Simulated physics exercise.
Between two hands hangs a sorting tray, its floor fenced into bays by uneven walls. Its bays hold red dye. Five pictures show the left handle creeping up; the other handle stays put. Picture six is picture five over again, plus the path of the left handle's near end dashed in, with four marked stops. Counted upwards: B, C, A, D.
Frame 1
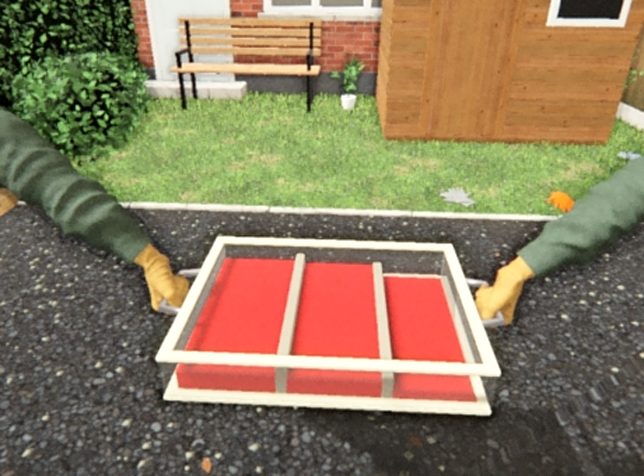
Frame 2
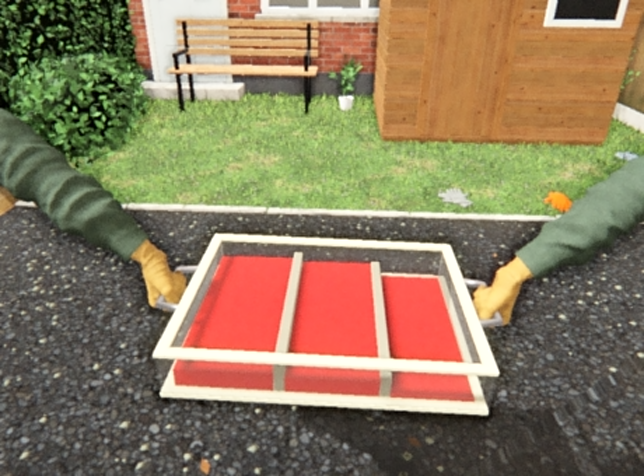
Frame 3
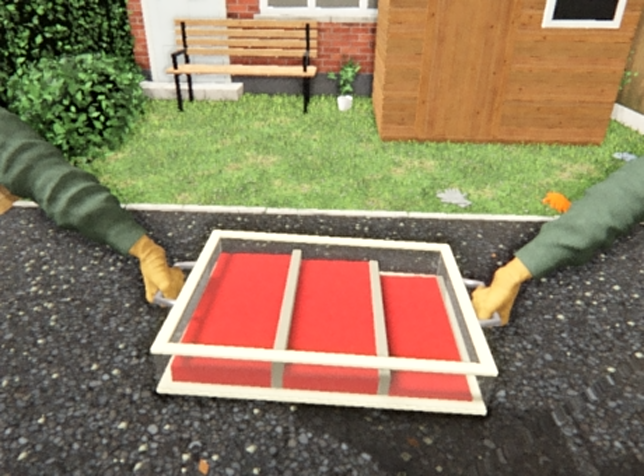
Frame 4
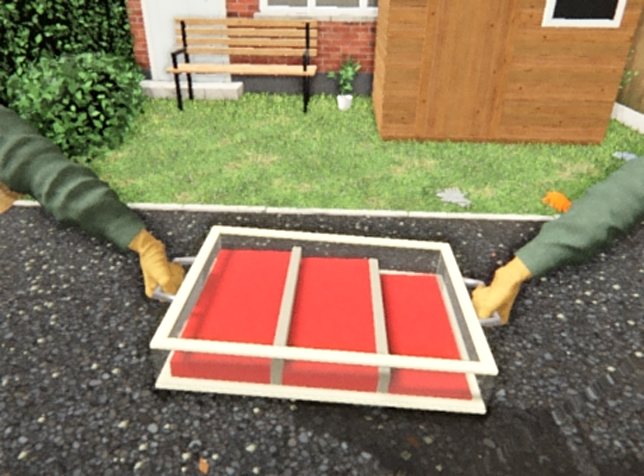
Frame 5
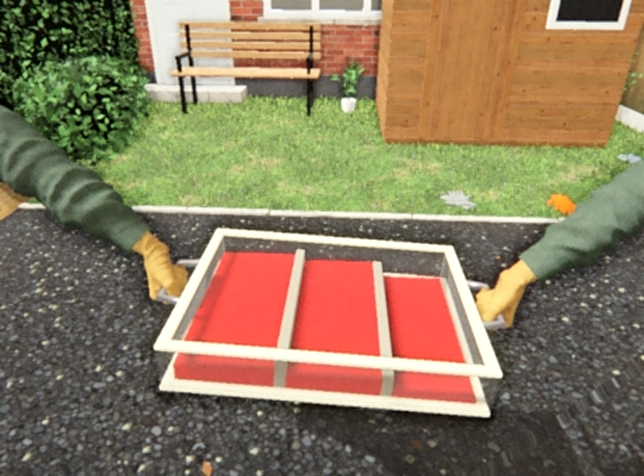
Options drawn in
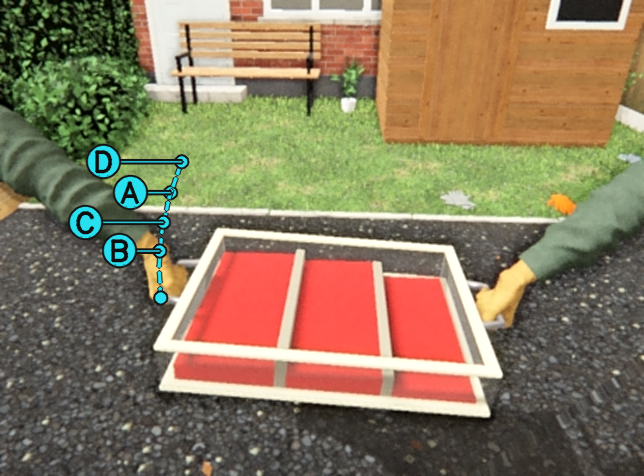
Two gloved hands hold a clear-sided tray with three red bays above dark gravel, tilting it very slightly down to the right, while the lawn, bench and wooden shed behind shift only a little in view.
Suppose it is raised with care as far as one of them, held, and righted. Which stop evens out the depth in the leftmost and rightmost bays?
Mark C does it best.
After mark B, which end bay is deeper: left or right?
The left one.
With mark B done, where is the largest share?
That is the left bay.
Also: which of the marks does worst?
D it is.
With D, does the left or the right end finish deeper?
The right one.
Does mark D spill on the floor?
Yes, some is lost.
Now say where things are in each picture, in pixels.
The tray is level; deepest in the left bay, at (249, 307), shallowest in the right; left handle at (173, 290).
Tipped about 1° down to the right; no wall is crossed; left handle at (170, 287).
Tipped about 2° down to the right; no wall is crossed; left handle at (168, 282).
Tipped about 3° down to the right; no wall is crossed; left handle at (167, 277).
Tipped about 3° down to the right; deepest in the left bay, at (248, 300), shallowest in the right; left handle at (171, 280).
On the marked copy, A at (170, 192); B at (159, 250); C at (163, 222); D at (181, 161).
Choosing A, the right end bay stands much deeper than the other; nothing spills.
Choosing B, the left end bay stands much deeper than the other; nothing spills.
Choosing C, the two end bays stand about equally deep; nothing spills.
Choosing D, the right end bay stands much deeper than the other; about 9 % goes over the rim.
